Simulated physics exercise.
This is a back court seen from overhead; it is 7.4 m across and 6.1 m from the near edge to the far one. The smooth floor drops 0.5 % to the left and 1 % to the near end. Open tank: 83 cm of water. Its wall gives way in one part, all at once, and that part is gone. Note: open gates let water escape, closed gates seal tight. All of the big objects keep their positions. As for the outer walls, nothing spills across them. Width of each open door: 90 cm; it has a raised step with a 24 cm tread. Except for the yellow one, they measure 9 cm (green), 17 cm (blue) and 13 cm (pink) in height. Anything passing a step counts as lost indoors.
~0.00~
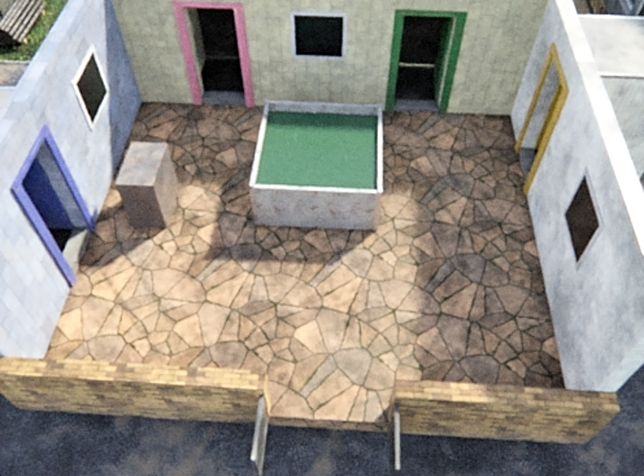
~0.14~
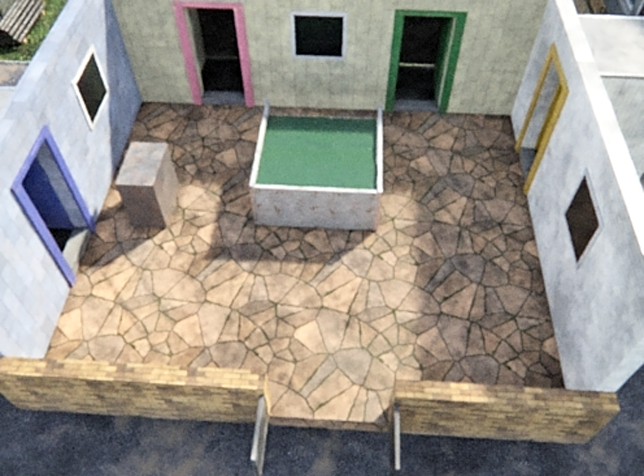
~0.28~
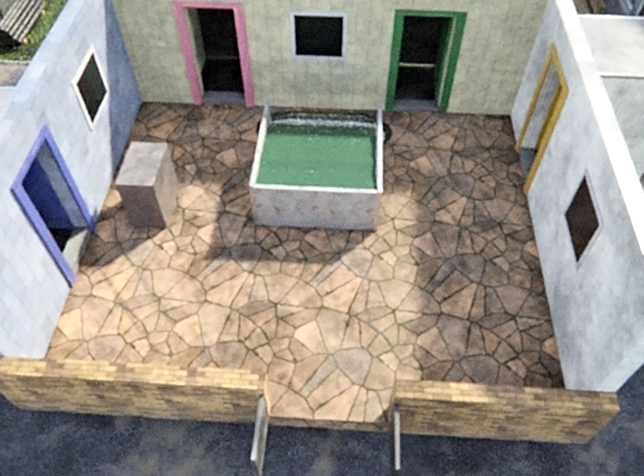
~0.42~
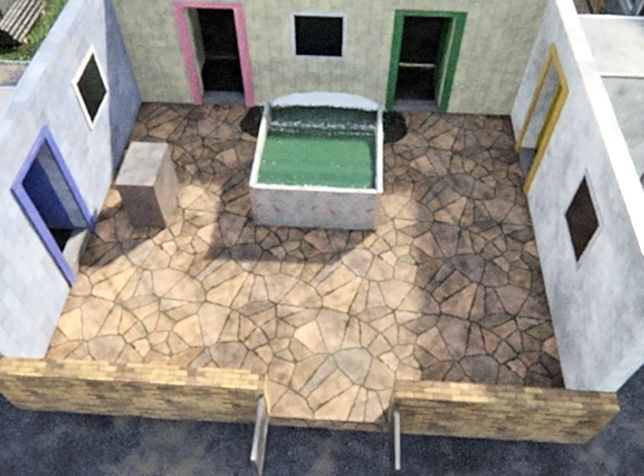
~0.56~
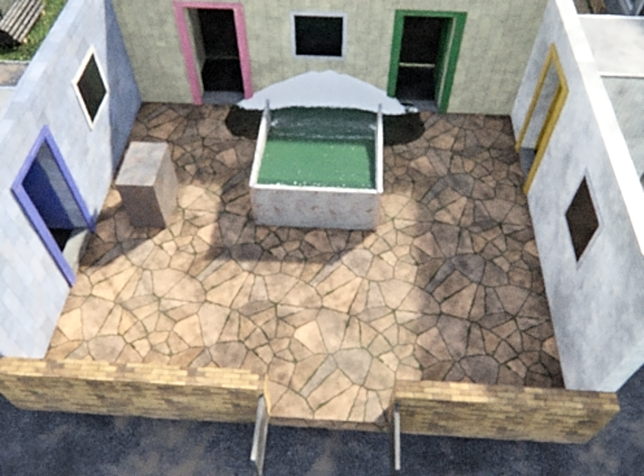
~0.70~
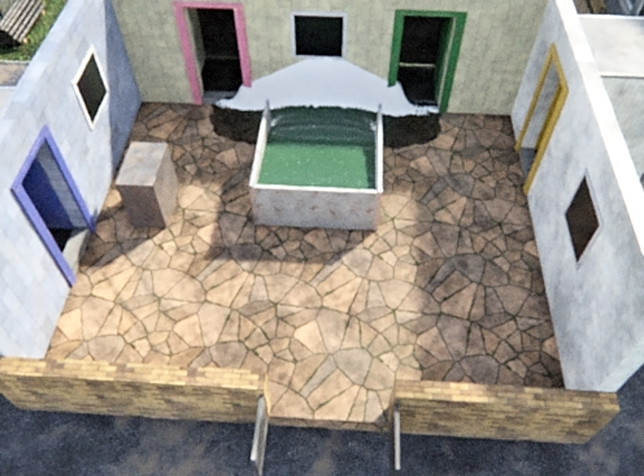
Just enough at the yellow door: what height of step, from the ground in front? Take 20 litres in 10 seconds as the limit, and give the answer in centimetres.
Some 18 cm.
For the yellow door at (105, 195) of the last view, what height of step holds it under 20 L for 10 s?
Close to 12.0 cm at the least.
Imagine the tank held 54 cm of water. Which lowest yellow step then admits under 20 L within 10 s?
Roughly 11.0 cm high.
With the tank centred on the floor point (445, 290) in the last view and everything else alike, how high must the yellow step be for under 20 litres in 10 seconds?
Roughly 19 centimetres.
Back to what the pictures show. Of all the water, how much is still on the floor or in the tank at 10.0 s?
Around 86 percent is still there.
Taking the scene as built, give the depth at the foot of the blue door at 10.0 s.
Some 6.0 centimetres.
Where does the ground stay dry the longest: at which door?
Last: Blue.
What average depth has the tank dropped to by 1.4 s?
About 39 centimetres.
After 1.4 s water covers 20 % of the floor, deepest (57 cm) near (310, 112); it has not reached the yellow door.
After 3.0 s water covers 40 % of the floor, deepest (31 cm) near (134, 124); 21 cm at the yellow door, 26 litres in over its 15 cm step.
After 10.0 s water covers 95 % of the floor, deepest (14 cm) near (34, 384); 5 cm at the yellow door, 38 litres in over its 15 cm step.
At the yellow door as built, the water arrived by 1.7 s and peaked near 24 cm at 2.4 s.
With a step of 16 cm, 31 litres would have come in within the 10 s; with 21.5 cm, 7 litres. So under 20 litres takes about 18 cm.
